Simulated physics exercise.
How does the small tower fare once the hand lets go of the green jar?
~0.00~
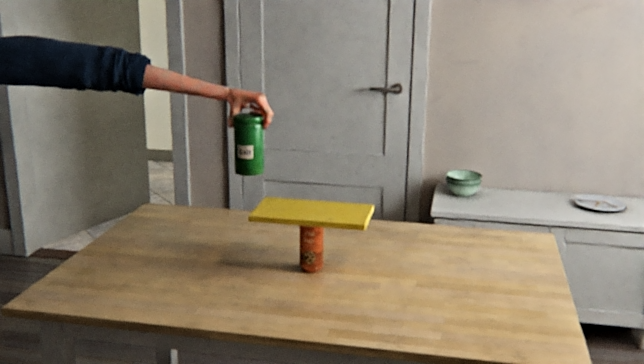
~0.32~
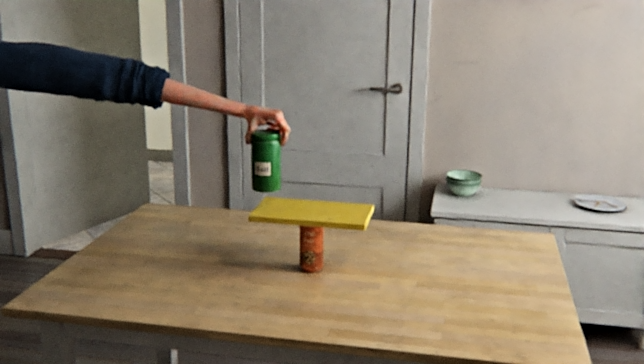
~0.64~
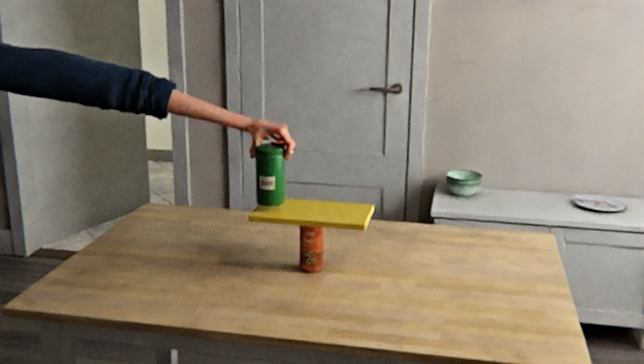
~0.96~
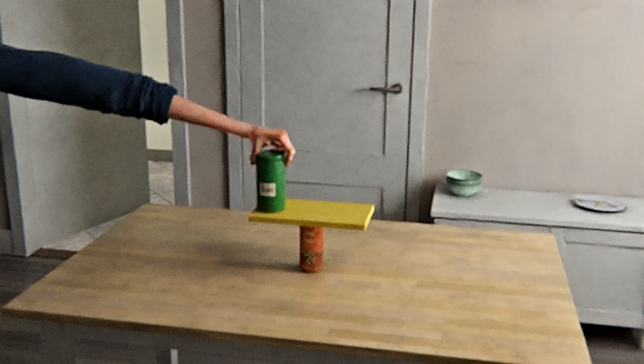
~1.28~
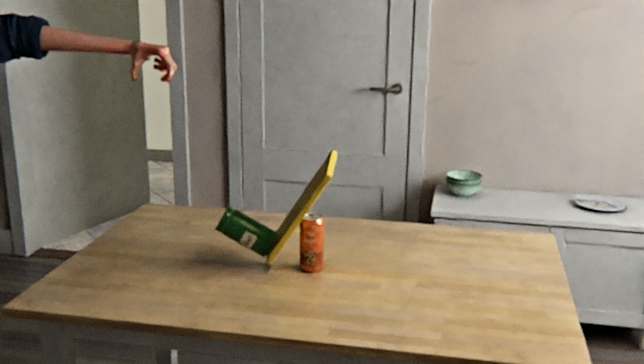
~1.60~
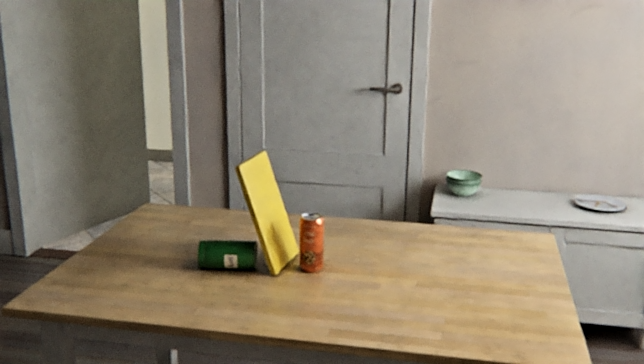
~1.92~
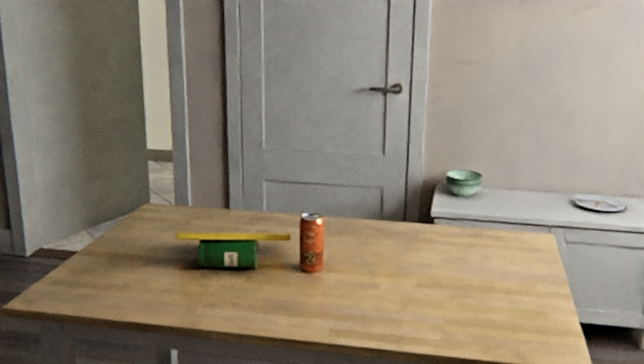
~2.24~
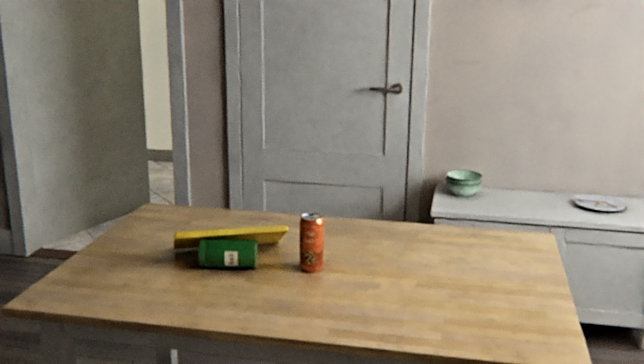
It gives way. The yellow board tips to the left and falls with the green jar, while the orange can stays standing in its place.
